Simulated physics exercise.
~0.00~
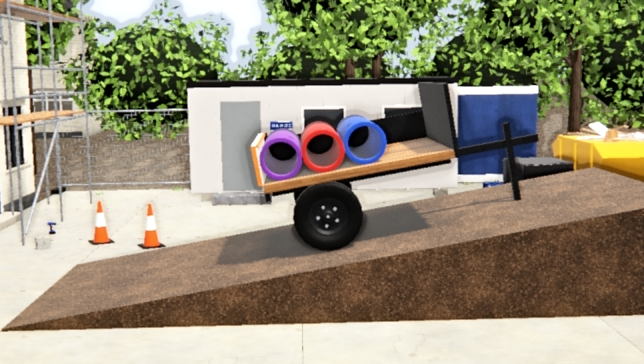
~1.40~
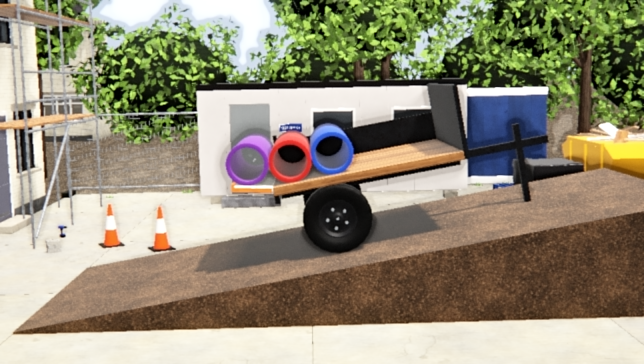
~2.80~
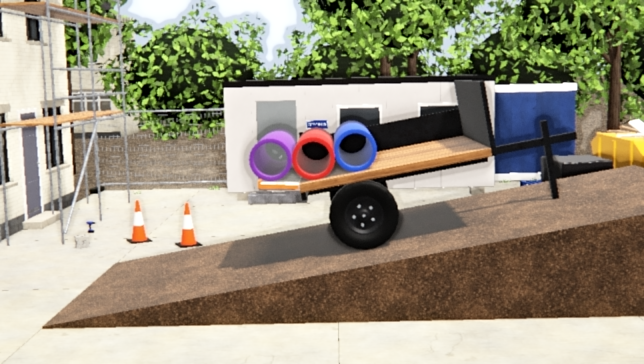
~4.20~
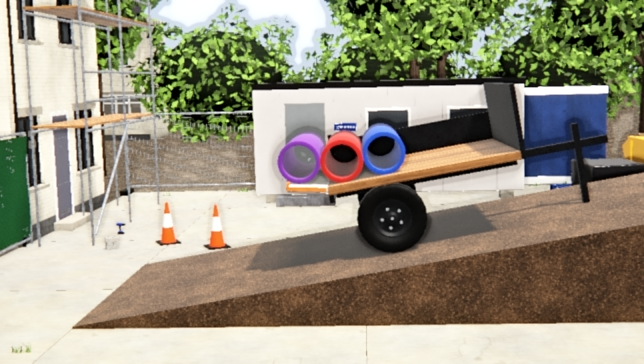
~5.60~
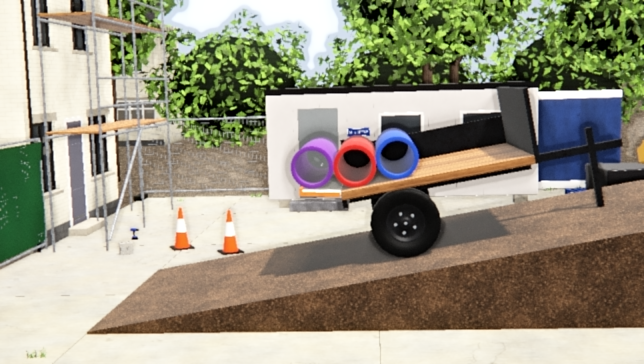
In a yard with scaffolding and traffic cones, a trailer stood tilted on a dirt slope as its tailgate dropped and the purple, red and blue pipes rolled a little left, then settled side by side near the low end, all still aboard.
